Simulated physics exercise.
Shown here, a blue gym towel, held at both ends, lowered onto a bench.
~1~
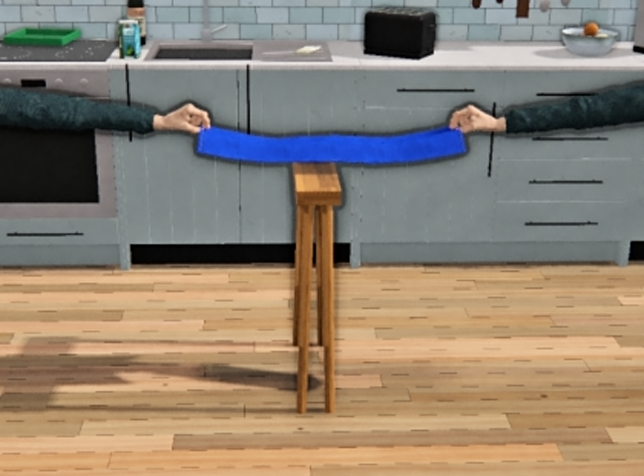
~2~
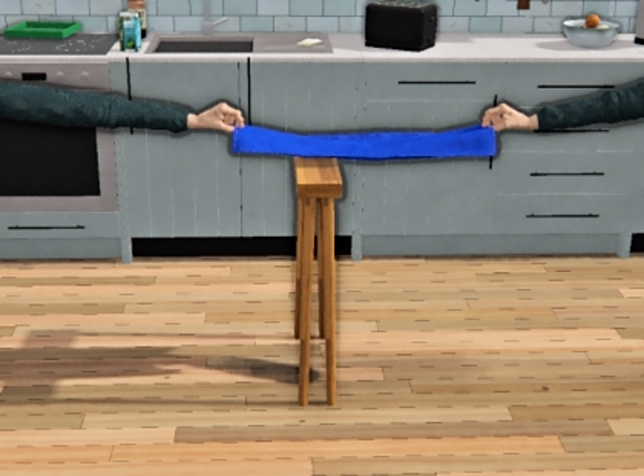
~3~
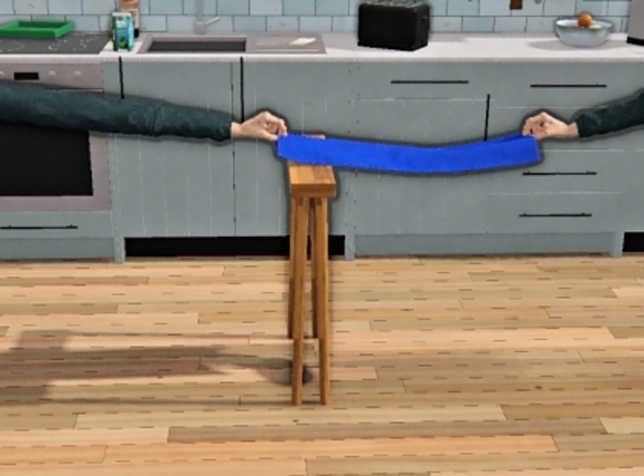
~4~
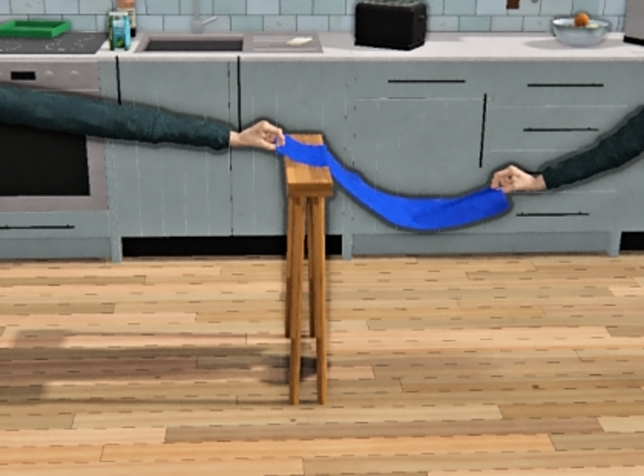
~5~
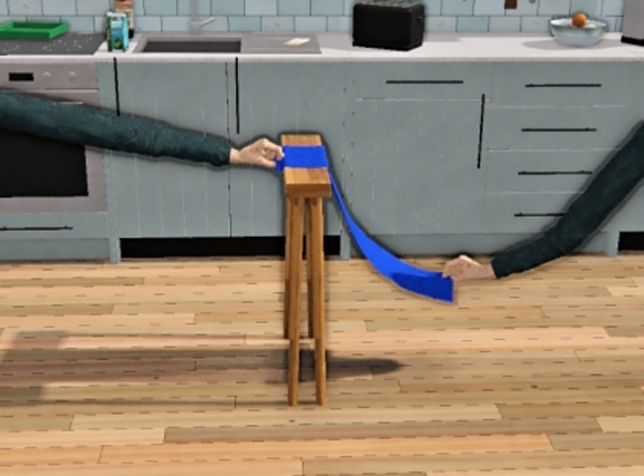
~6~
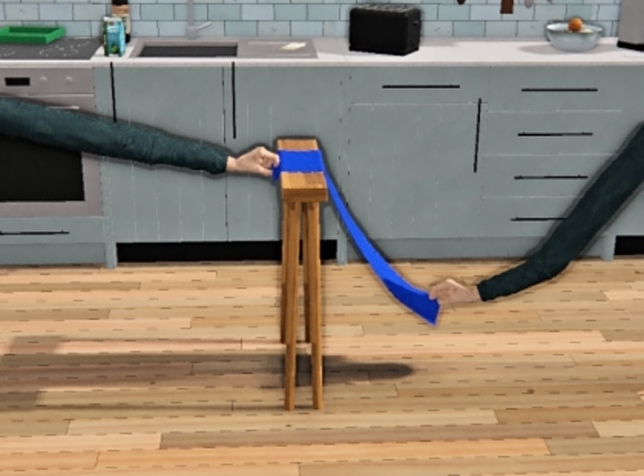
In a kitchen, two hands shift a blue towel right, then lower it across a wooden bench.
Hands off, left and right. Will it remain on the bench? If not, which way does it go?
As it turns out, the blue gym towel is pulled rightwards.
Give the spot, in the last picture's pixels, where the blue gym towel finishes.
Close to (350, 371).
Then, 0.40 s past the final frame, gym towel clear of the top and falling near (350, 305).
Then, 0.66 s past the final frame, gym towel in a heap on the floor near (350, 369).
When it is over, gym towel in a heap on the floor near (350, 371). The blue gym towel runs off to the right.
